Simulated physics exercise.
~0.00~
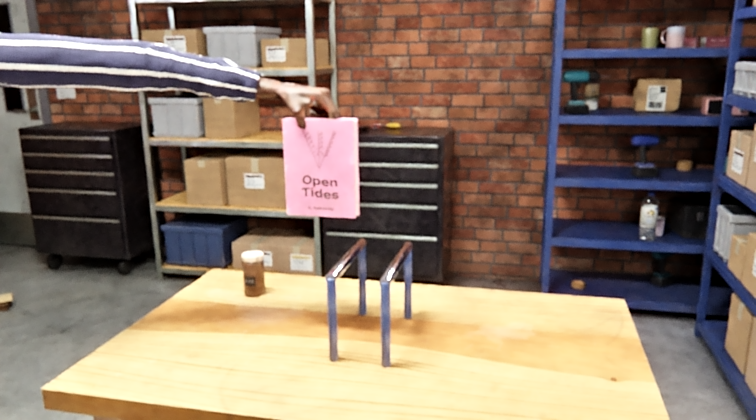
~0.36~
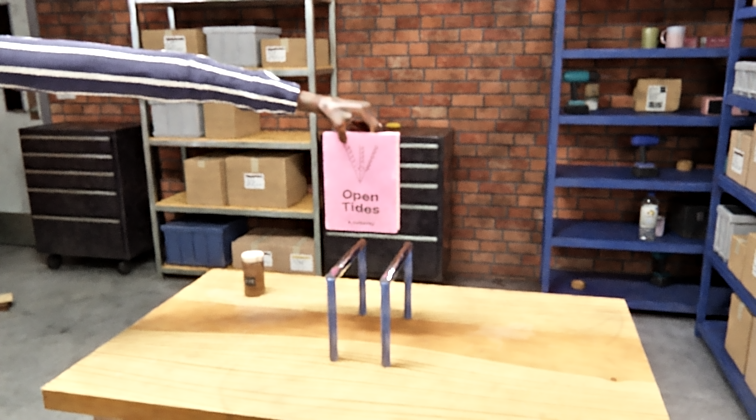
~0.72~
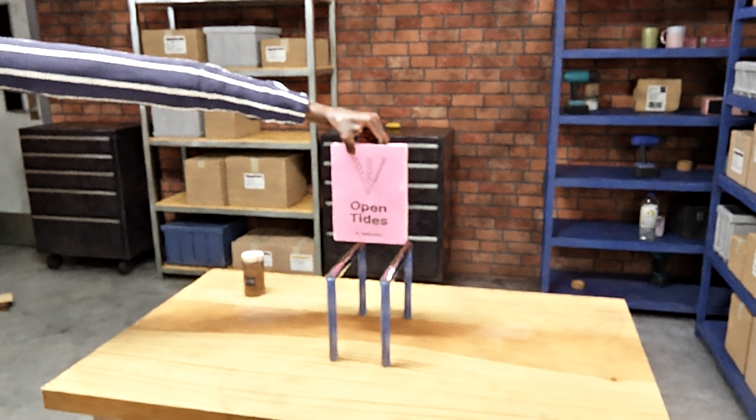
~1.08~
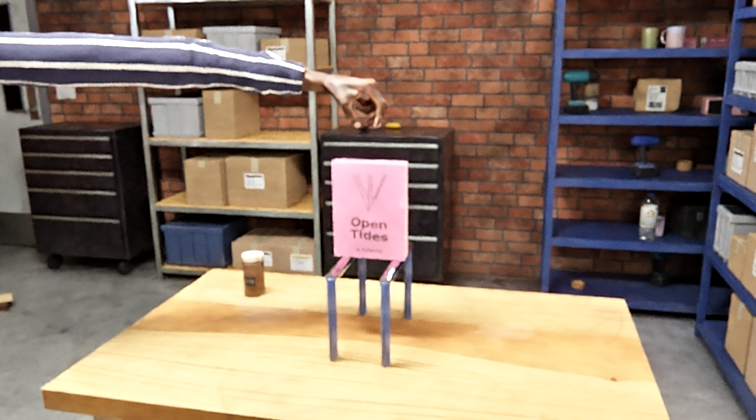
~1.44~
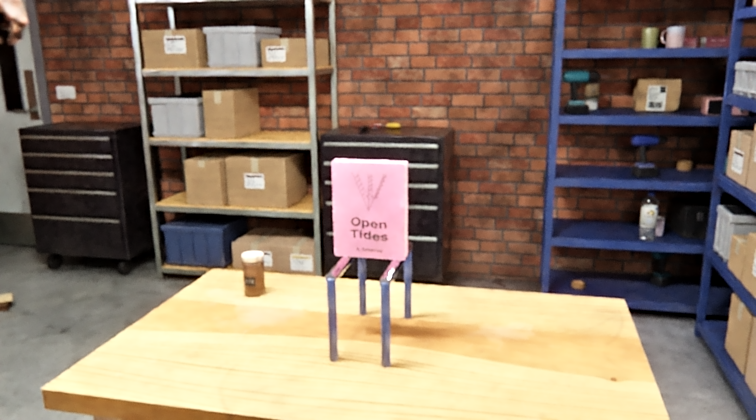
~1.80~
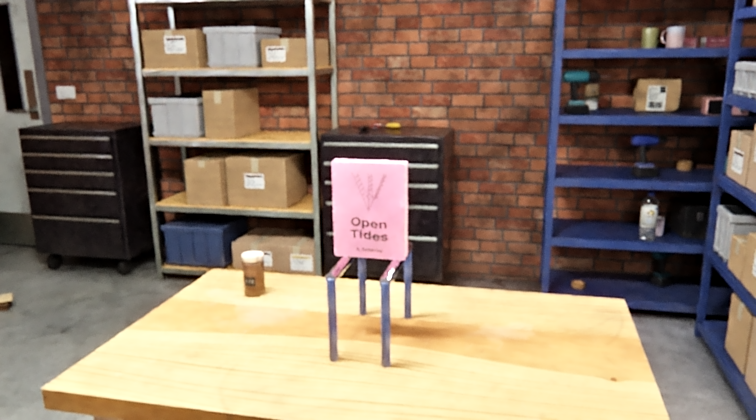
A pink book titled "Open Tides" hangs upright from a hand in a striped sleeve, held above a light wooden table in a brick-walled storeroom, seen from the front and slightly above. Two narrow blue stands with dark tops stand side by side on the table with a slot between them, and a brown jar with a pale lid sits to their left. The hand carries the book right, lowers it over the slot, lets go and withdraws to the left. The book stays caught upright on the stands, while the jar never moves.
